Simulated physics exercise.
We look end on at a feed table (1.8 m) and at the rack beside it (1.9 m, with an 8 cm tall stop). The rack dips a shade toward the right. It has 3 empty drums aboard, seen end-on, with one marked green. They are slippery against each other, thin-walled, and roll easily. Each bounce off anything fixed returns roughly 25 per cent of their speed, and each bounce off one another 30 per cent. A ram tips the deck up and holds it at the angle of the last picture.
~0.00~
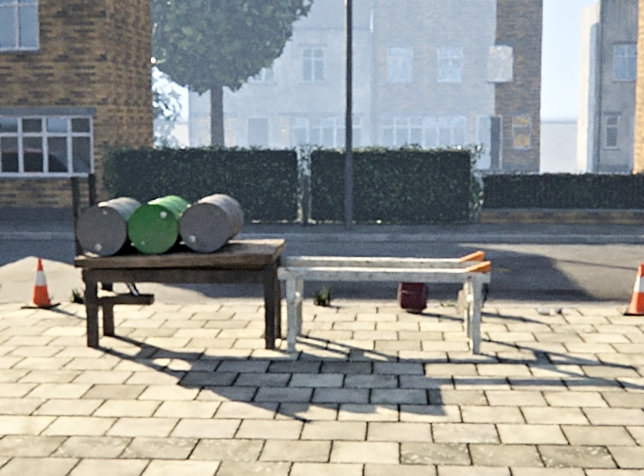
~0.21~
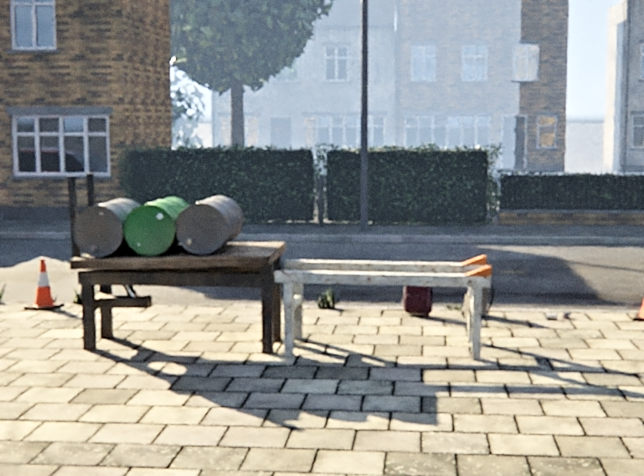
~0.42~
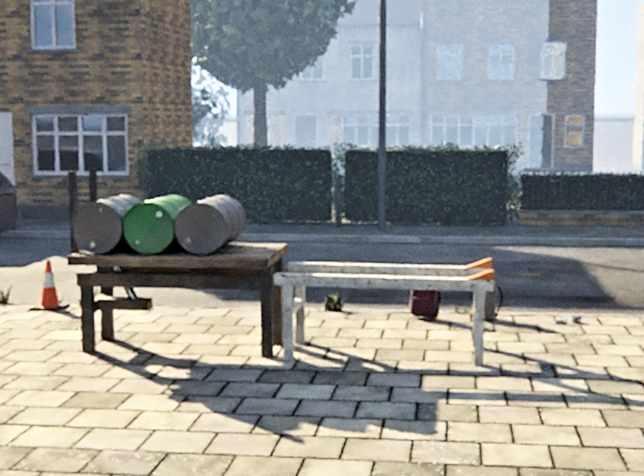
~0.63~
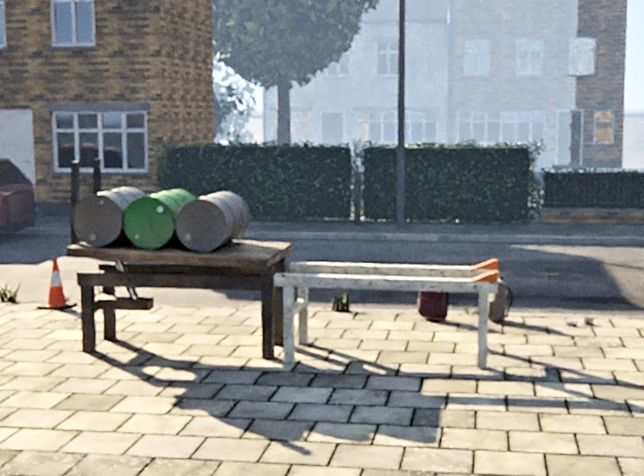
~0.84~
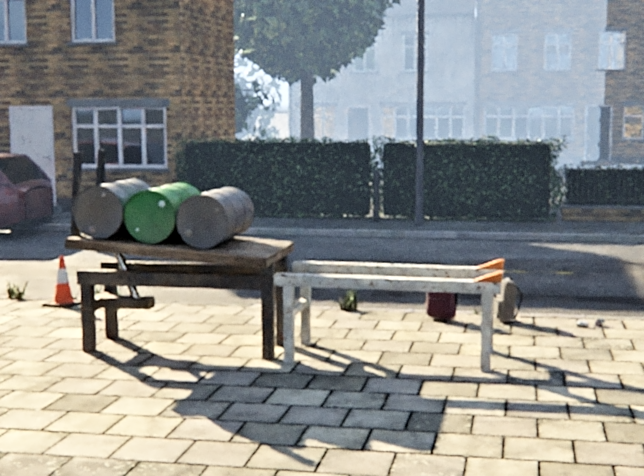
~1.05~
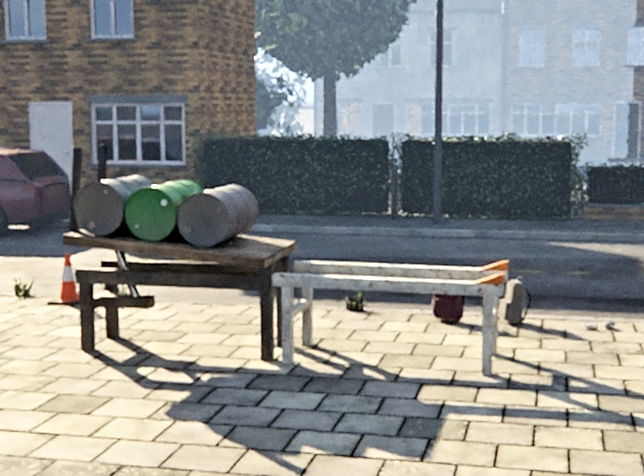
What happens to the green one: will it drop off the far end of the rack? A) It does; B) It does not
The answer is B.
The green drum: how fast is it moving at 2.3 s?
Speed: Approx. 0.6 m/s.
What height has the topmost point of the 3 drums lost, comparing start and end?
15 cm.
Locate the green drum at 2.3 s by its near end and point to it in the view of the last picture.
Near (198, 220).
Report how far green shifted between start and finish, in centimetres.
Shift - green 270.
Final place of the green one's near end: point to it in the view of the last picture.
(458, 254), roughly.
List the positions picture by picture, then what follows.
The first picture shows green at (152, 229); deck tilted 2° back; stop top at (489, 265).
The second picture shows green at (149, 230); deck tilted 2° back.
The third picture shows green at (148, 228); deck level.
The fourth picture shows green at (148, 223); deck tilted 2° to the rack.
The fifth picture shows green at (149, 217); deck tilted 4° to the rack.
The sixth picture shows green at (150, 215); deck tilted 5° to the rack.
After 2.3 s, green is on the deck, 65 cm from the hinge, rolling right; 0 lost over the end.
After 3.9 s, green is on the rack, 130 cm from the rack's far end, rolling right; 0 lost over the end.
After 5.7 s, green is on the rack, 25 cm from the rack's far end, rolling right; 1 lost over the end.
At rest (7.8 s), green is on the rack, 35 cm from the rack's far end; 1 lost over the end.
